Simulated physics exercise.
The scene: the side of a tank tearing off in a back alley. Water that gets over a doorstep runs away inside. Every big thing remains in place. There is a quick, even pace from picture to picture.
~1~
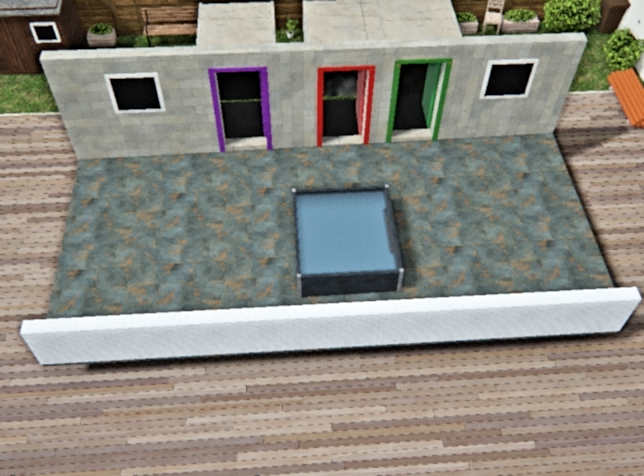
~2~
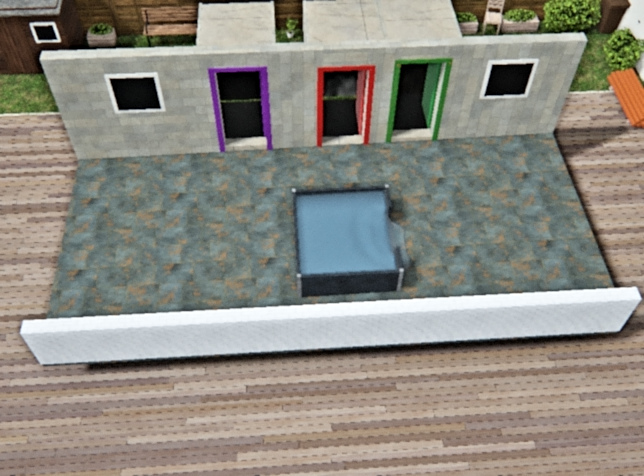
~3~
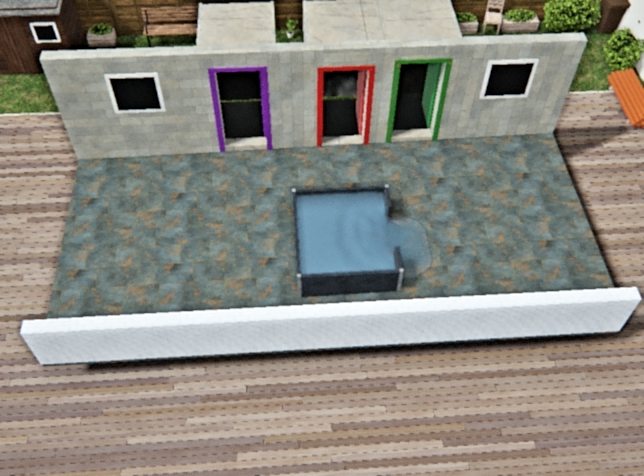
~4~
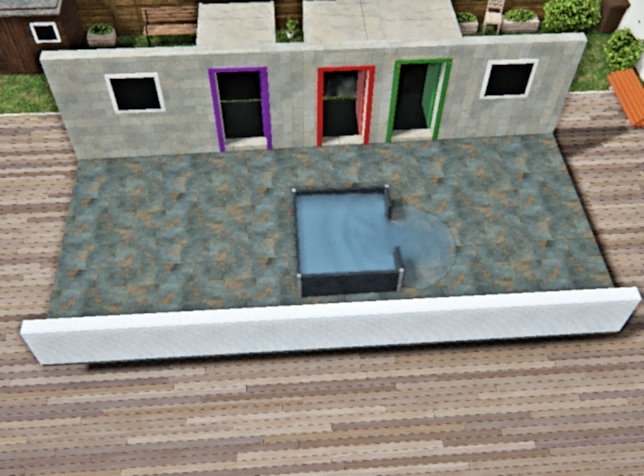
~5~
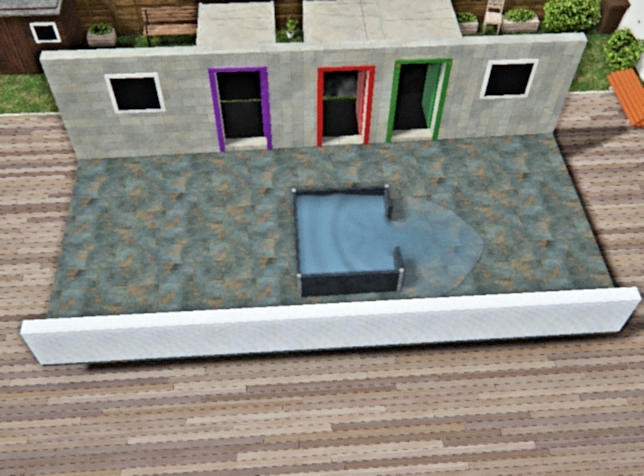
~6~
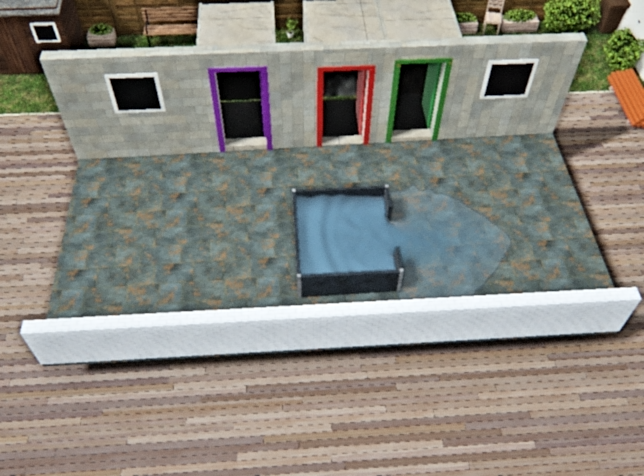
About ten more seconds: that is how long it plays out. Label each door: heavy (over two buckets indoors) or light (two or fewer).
Purple door - light; red door - light; green door - light.
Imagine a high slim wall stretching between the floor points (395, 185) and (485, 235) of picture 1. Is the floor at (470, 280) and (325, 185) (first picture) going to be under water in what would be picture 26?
Note: Point one drenched, point two drenched.
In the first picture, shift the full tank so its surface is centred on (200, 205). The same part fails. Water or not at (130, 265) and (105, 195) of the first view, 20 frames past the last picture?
Taking both places in turn, they end up unaffected and unaffected.
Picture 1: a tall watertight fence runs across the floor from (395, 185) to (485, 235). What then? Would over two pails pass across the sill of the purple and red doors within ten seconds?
The purple one falls short; the red one falls short.
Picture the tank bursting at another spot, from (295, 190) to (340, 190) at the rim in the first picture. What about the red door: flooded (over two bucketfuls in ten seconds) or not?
Outcome - red door: Above threshold.
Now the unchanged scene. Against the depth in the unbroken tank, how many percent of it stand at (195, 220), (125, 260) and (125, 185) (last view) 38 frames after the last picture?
Estimate: 0, 0, 0 %.
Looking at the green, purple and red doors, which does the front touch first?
That's the green one.
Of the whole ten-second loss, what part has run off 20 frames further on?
Close to 45 per cent, I'd say.
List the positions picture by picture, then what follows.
In the first picture, still water in the water tank at (345, 232).
In the second picture, the front is at a hidden place, out from the gap at (390, 242).
In the third picture, the front is at (427, 262), out from the gap at (390, 242).
In the fourth picture, the front is at (453, 250), out from the gap at (390, 242).
In the fifth picture, the front is at (479, 243), out from the gap at (390, 242).
In the sixth picture, water pours out at (390, 241) and has run to (505, 237).
A moment on, water covers 25 % of the floor; the purple door not reached, the red door not reached, the green door not reached.
Next, water covers 35 % of the floor; the purple door not reached, the red door not reached, the green door not reached.
Then, water covers 35 % of the floor; the purple door not reached, the red door not reached, the green door wet at the sill, nothing in.
Later, water covers 40 % of the floor; the purple door not reached, the red door wet at the sill, nothing in, the green door wet at the sill, nothing in.
In the end, water covers 50 % of the floor; the purple door wet at the sill, nothing in, the red door wet at the sill, nothing in, the green door wet at the sill, nothing in.
